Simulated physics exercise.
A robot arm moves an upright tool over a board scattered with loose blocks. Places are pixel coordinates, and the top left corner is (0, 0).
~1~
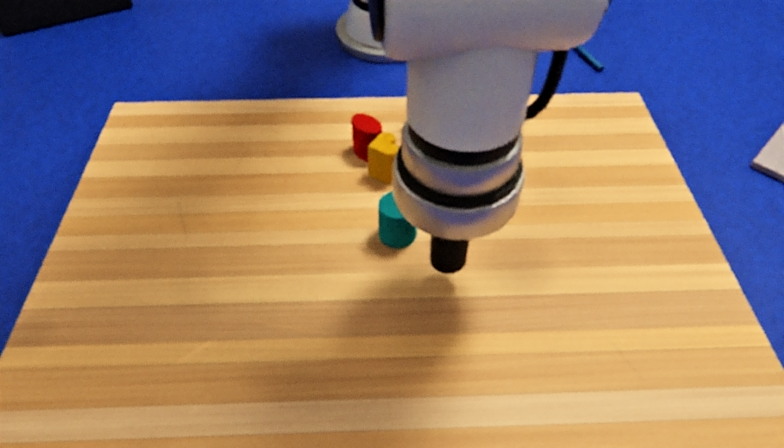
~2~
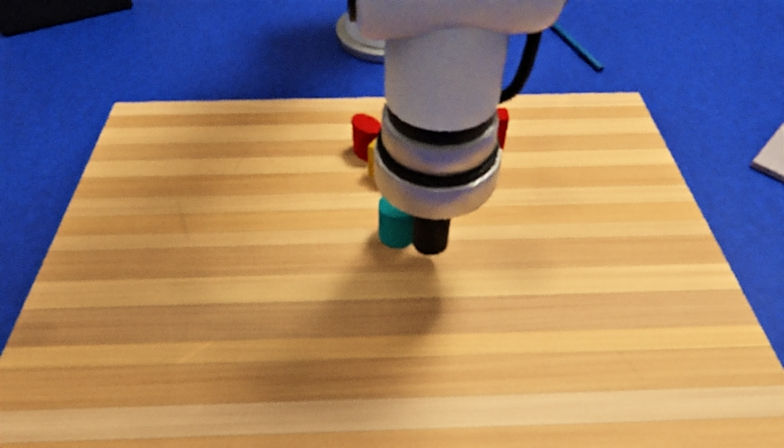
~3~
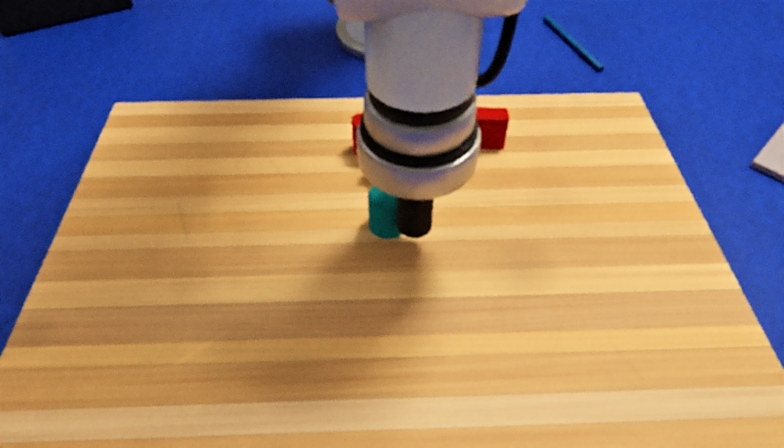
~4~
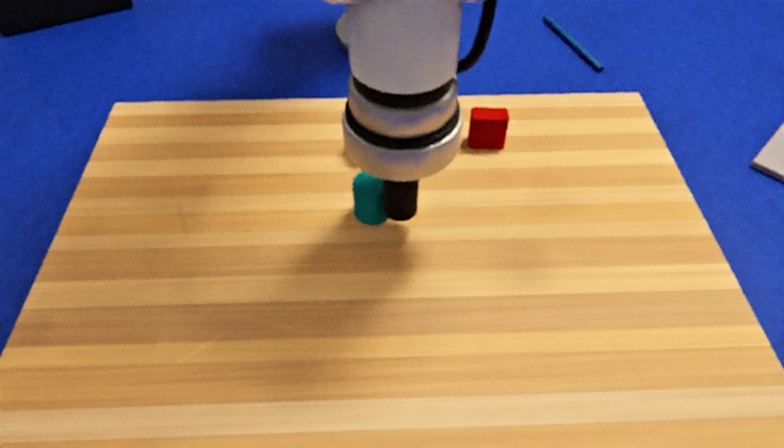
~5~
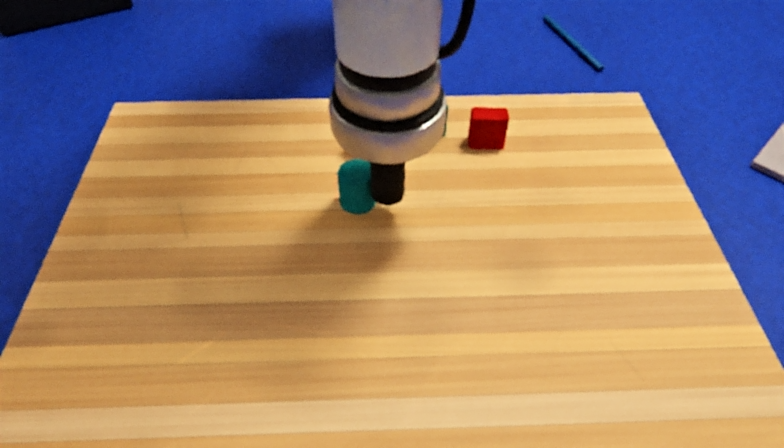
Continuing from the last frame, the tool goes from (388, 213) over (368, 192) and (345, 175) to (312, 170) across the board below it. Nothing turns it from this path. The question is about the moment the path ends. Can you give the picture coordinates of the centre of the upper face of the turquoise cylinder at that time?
My estimate: (283, 157).
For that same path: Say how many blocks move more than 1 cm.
By the end, one block will have moved.
One third of the way, tool at (367, 173); turquoise cylinder at (331, 159).
Two thirds of the way, tool at (343, 156); turquoise cylinder at (309, 153).
At the end, tool at (310, 151); turquoise cylinder at (283, 157); yellow heart not moved.
